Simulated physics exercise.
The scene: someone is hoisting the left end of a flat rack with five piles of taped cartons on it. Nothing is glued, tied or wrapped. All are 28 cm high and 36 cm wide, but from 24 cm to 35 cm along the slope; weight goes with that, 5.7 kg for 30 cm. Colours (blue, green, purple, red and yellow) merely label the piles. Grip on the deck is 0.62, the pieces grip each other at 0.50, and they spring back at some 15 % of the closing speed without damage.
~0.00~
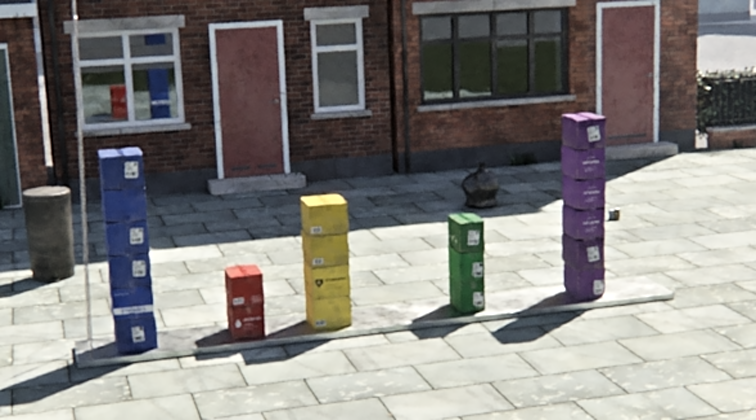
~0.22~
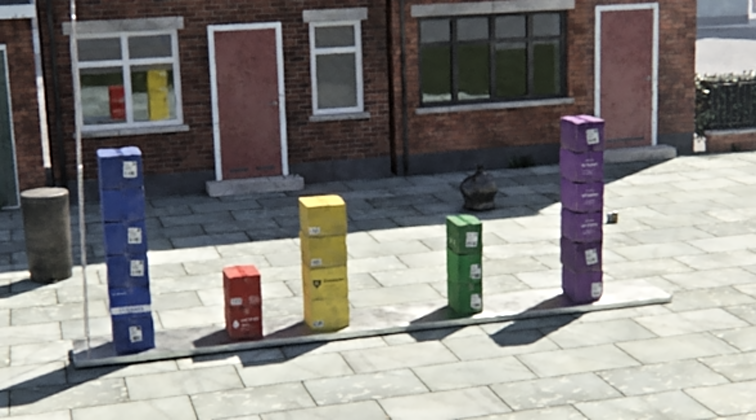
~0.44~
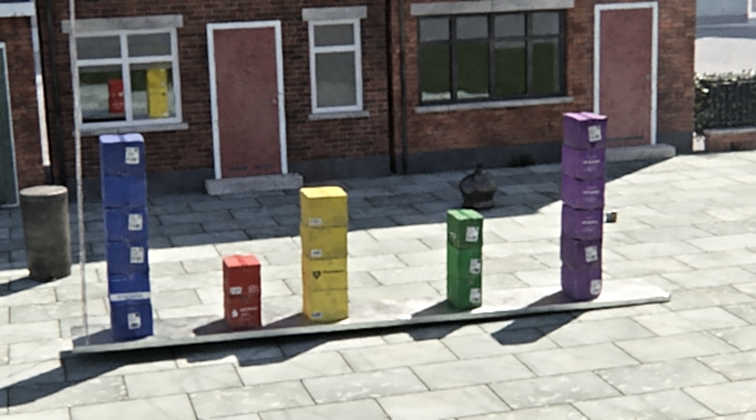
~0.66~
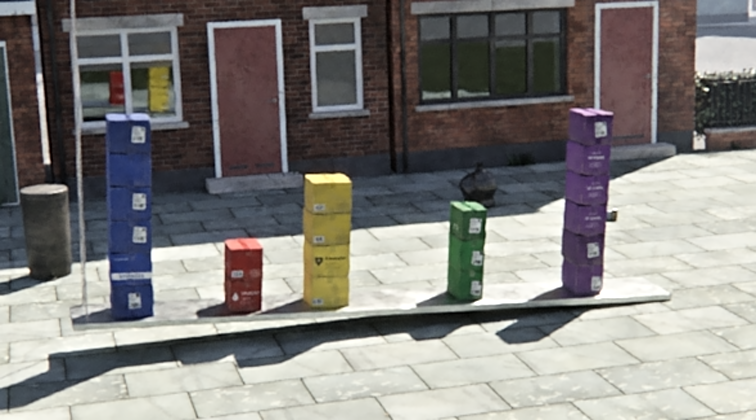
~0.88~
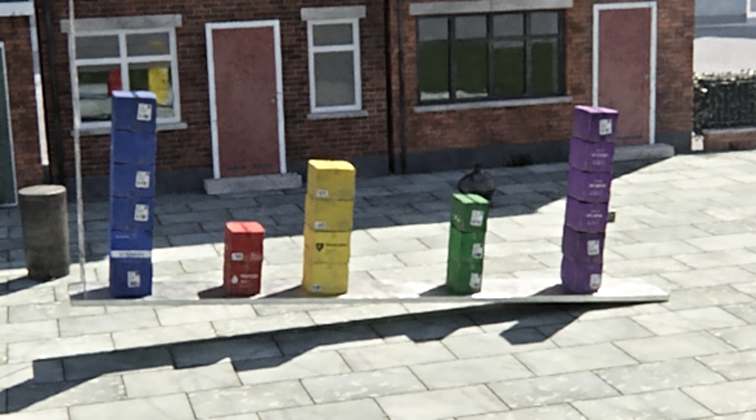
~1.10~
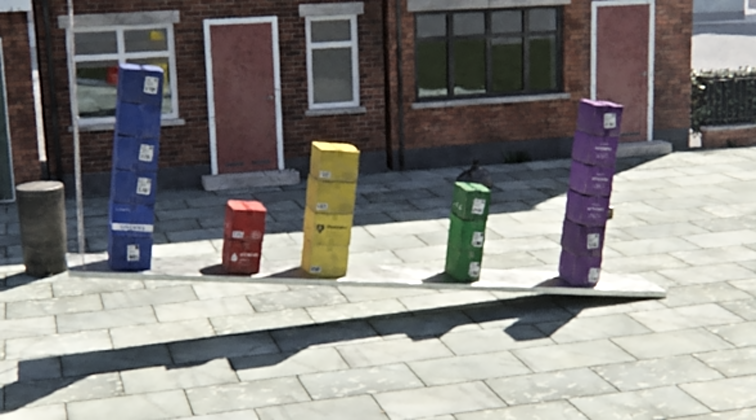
On a paved yard before brick houses, a flat rack's left end rising steadily, five coloured carton piles leaning rightward with it.
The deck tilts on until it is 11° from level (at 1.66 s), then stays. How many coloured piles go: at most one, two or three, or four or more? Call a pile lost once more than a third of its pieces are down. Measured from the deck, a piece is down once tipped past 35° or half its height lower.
The toll is four or more.
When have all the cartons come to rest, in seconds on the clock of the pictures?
At about 5.5 s.
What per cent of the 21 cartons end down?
Roughly 100 per cent of them.
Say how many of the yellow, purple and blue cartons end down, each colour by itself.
By colour: Yellow 4, purple 6, blue 6.
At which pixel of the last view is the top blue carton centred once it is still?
Around (504, 224).
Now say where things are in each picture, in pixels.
In the first frame (pixels give the middle of a visible side; leans and shifts are taken against what carries them), middle of the deck's edge (394, 329) slope 0°; top blue carton (123, 172); top yellow carton (329, 220); none has stirred.
Middle of the deck's edge (391, 330) slope 0°; top purple carton (590, 137), in the second frame.
Middle of the deck's edge (390, 323) slope 1°; top purple carton (593, 134), in the third frame.
Middle of the deck's edge (390, 312) slope 3°; top blue carton (130, 137), in the fourth frame.
Middle of the deck's edge (389, 300) slope 5°; top purple carton (603, 127), in the fifth frame.
Middle of the deck's edge (388, 285) slope 8°; top purple carton (608, 121); top blue carton (143, 86); none has stirred, in the sixth frame.
After 1.42 s, slope 10°; none of the 21 cartons down.
After 2.44 s, slope 11°; 6 of the 21 cartons down; top purple carton 42° from how it stood, 31 cm lower; top blue carton 19° from how it stood.
After 3.10 s, slope 11°; 12 of the 21 cartons down; top purple carton on its side; top blue carton 44° from how it stood, 59 cm lower.
After 3.78 s, slope 11°; 21 of the 21 cartons down; top yellow carton on its side; top purple carton on its side.
In the end (5.8 s), slope 11°; 21 of the 21 cartons down; top blue carton on its side; top yellow carton on its side. Wrecked, blue, green, purple, red and yellow. From the last view, middles, top blue carton near (504, 224), top yellow carton near (529, 252).
